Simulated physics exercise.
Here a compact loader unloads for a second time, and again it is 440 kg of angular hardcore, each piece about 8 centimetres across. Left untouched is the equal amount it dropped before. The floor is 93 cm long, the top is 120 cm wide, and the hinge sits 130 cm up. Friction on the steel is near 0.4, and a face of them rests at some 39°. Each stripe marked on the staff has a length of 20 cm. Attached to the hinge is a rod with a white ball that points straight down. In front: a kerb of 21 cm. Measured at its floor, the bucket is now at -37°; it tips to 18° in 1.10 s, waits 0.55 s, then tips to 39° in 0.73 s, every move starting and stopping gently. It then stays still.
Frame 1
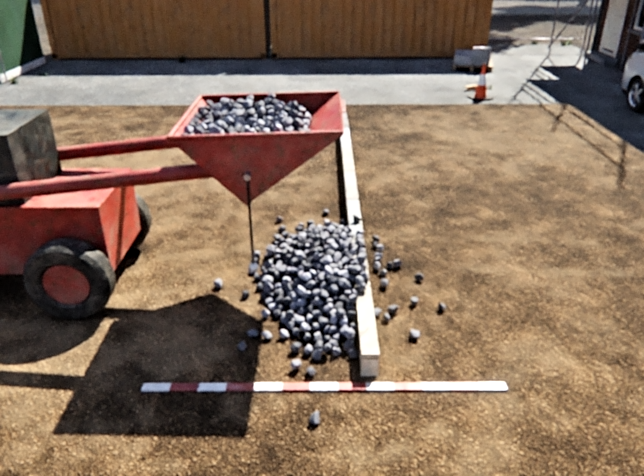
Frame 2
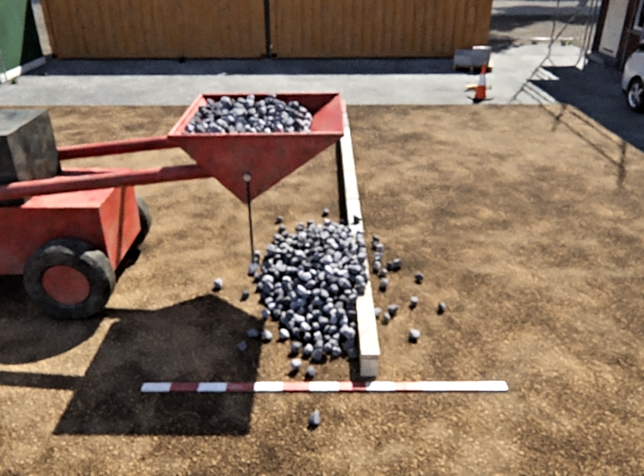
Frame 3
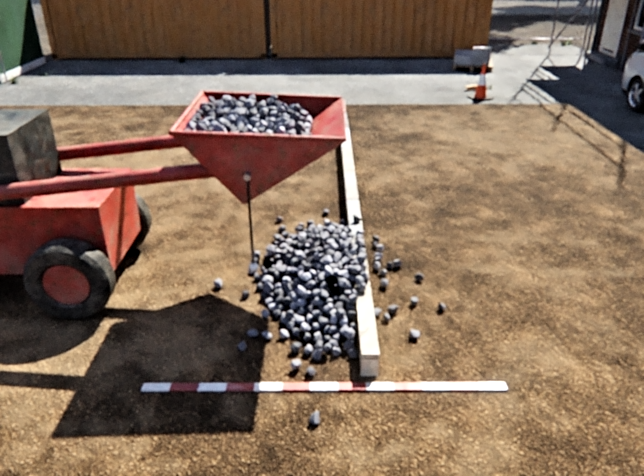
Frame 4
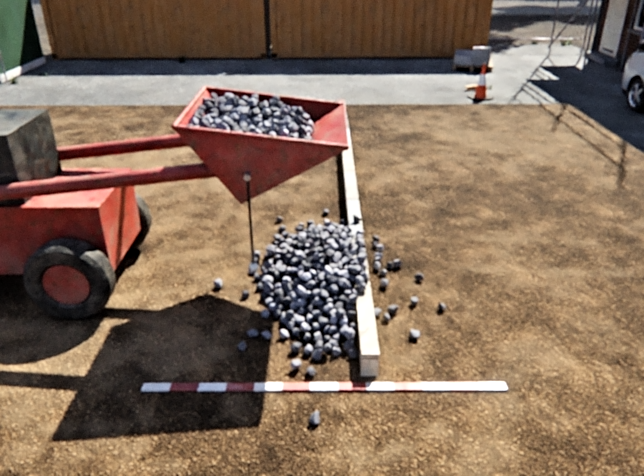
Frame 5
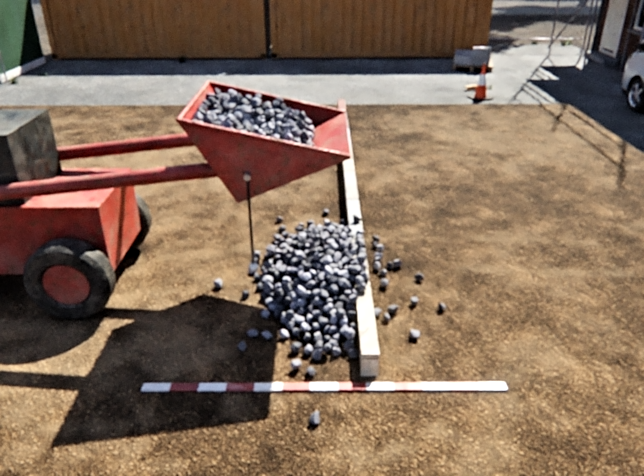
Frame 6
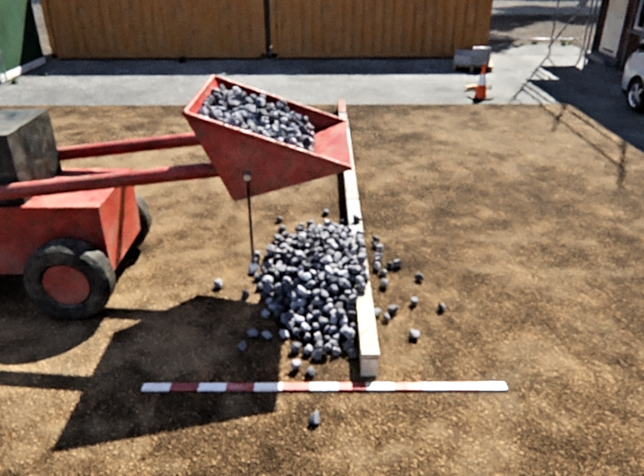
In a sunny dirt yard, a red loader held a bucket of grey stones above a stone heap beside a pale kerb, then gradually tilted it down to the right as the heap stayed still.
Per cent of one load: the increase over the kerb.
58 percent.
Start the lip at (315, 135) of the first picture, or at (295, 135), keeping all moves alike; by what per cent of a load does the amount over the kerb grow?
About 15 per cent for the first, 5 per cent for the second.
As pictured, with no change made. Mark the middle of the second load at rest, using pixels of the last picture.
Middle: Approx. (373, 266) px.
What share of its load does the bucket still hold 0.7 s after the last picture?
Around 100 per cent of the load is still inside.
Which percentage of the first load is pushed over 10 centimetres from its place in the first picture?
I'd say roughly 0 per cent of them.
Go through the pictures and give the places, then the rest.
The first picture shows lip at (344, 133), floor tilted -37°, highest stones at (277, 108). The earlier load is highest near (328, 246), 35 cm above ground level, 97 % on this side of the kerb, 3 % over the kerb.
The second picture shows lip at (344, 135), floor tilted -36°, highest stones at (267, 108).
The third picture shows lip at (346, 140), floor tilted -33°, highest stones at (234, 108).
In the fourth picture, the bucket is at -28°, its lip at (349, 147); the top of the load is at (215, 103).
The fifth picture shows lip at (351, 157), floor tilted -23°, highest stones at (217, 100).
In the sixth picture, the bucket is at -16°, its lip at (352, 168); the top of the load is at (222, 96).
Then, 0.4 s after the last picture the floor is at 9°; in per cent of one load, 100 in the bucket, 97 on this side of the kerb, 3 over the kerb; the foremost stones are at (405, 286).
Then, 0.7 s after the last picture the floor is at 18°; in per cent of one load, 99 in the bucket, 98 on this side of the kerb, 3 over the kerb; the foremost stones are at (405, 286).
Then, 2.4 s after the last picture the floor is at 39°; in per cent of one load, 6 in the bucket, 151 on this side of the kerb, 43 over the kerb; the foremost stones are at (453, 289).
Then, 5.1 s after the last picture the floor is at 39°; in per cent of one load, 0 in the bucket, 140 on this side of the kerb, 60 over the kerb; the foremost stones are at (466, 289). Net gain over the kerb, 58.
